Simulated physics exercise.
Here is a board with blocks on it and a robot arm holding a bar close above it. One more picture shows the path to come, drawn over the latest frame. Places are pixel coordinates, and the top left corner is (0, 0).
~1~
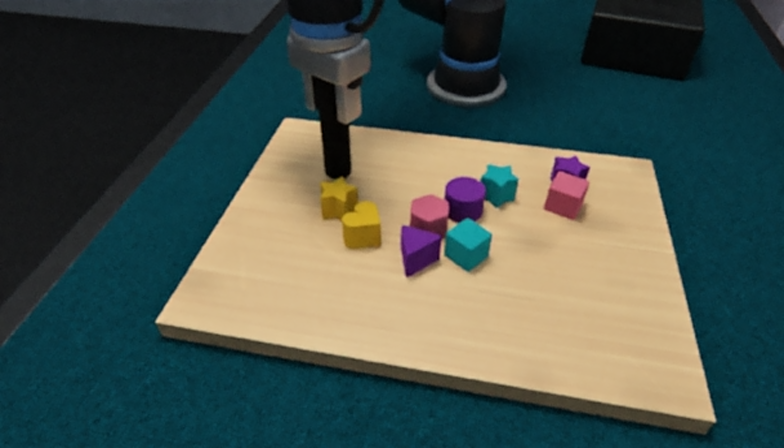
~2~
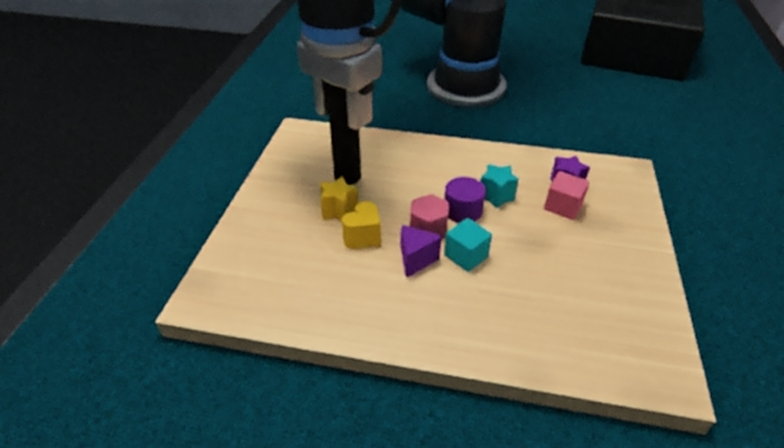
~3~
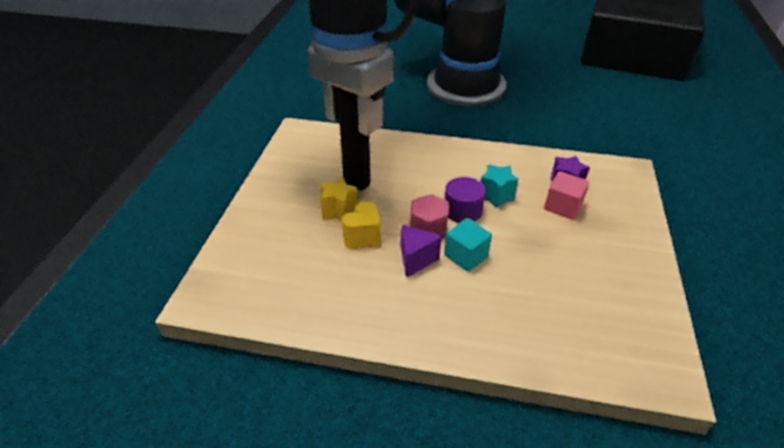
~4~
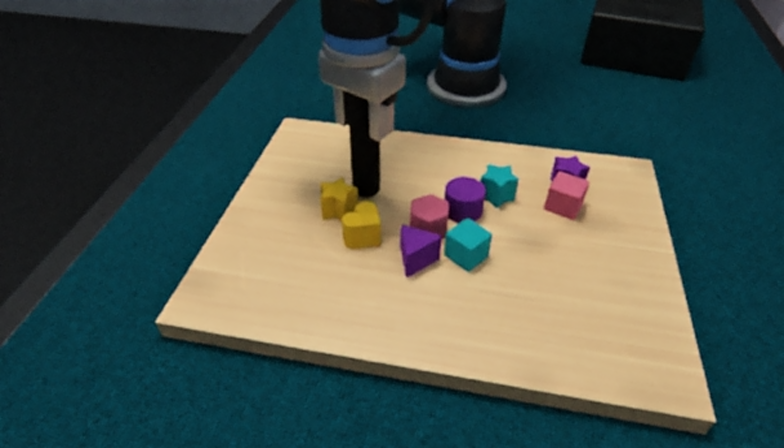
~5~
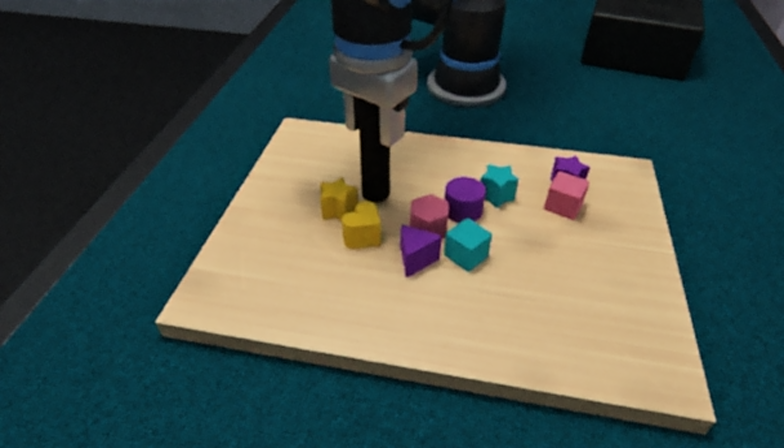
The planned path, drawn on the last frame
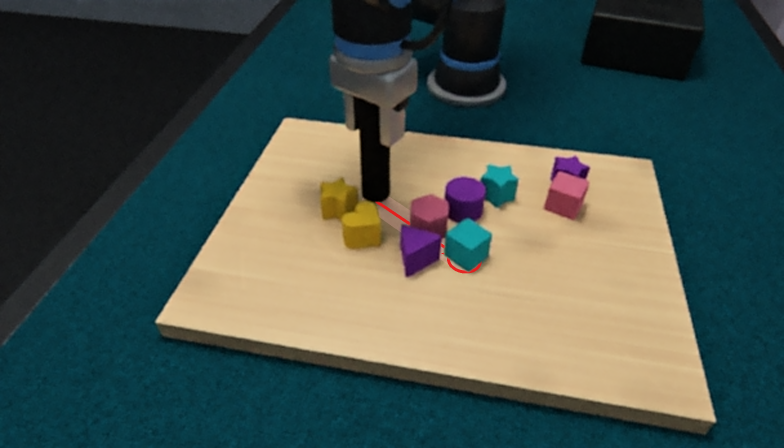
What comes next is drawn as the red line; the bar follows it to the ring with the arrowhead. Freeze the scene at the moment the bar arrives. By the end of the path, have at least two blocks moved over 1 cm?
Final answer: Yes.
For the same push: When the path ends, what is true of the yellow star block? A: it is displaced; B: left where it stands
Letter B.
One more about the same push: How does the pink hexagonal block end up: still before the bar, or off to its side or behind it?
The pink hexagonal block won't leave the front of the bar.
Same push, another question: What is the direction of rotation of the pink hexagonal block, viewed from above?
Its spin: Anticlockwise.
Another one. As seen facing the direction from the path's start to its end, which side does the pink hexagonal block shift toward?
It will end up to the left.
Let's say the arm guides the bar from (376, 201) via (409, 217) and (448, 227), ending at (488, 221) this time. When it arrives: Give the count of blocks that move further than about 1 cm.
The way I see it, the answer is three or more.
Path on the board, from (376, 201) directly to (464, 260).
The first path, step by step. One third of the way, bar (404, 212); pink hexagonal block (436, 210).
Two thirds of the way, bar (434, 232); pink hexagonal block (472, 227), turned 20° anticlockwise; turquoise square block (499, 247).
At the end, bar (465, 252); yellow star block in place; purple triangle in place; pink hexagonal block (506, 245), turned 30° anticlockwise; turquoise square block (540, 262).
